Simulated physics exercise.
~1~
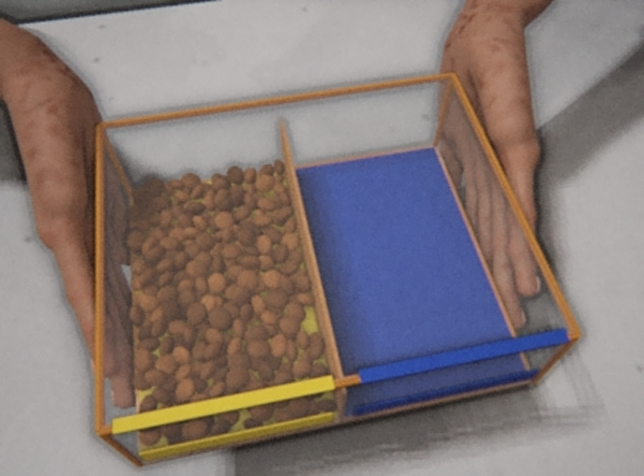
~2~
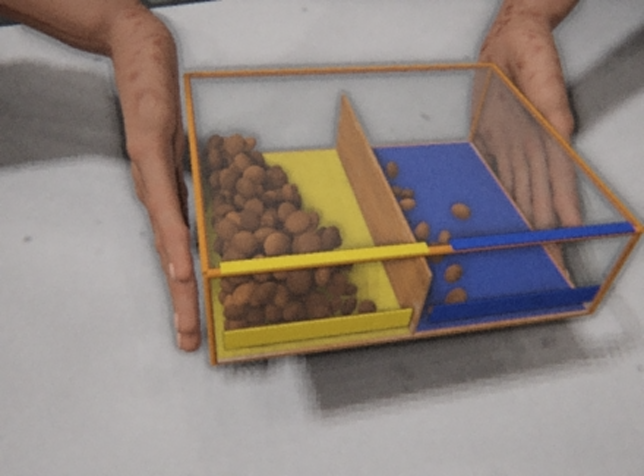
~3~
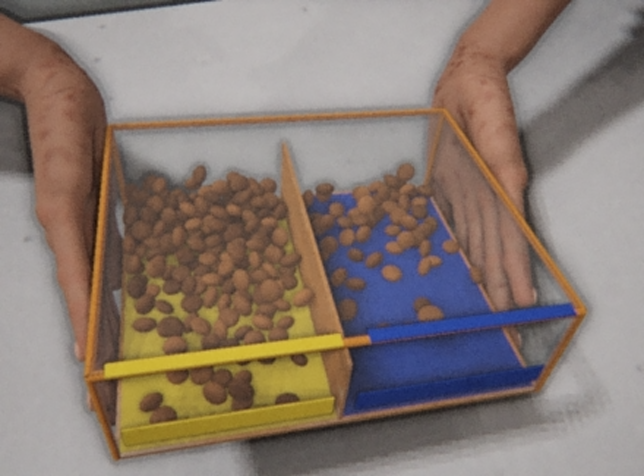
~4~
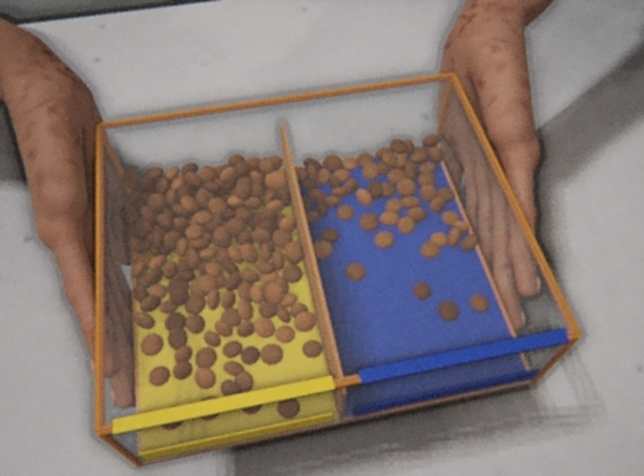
At first, two hands hold a clear-sided box with a divider down the middle, and brown pieces of kibble cover the yellow floor on the left while the blue floor on the right is empty. The hands move the box up and to the right and turn it, and a few pieces end up on the blue side. Next the box comes back to the left, with more kibble now in the blue section. Finally it shifts slightly up, ending with most pieces on yellow and a smaller share scattered over blue, mainly toward the back.
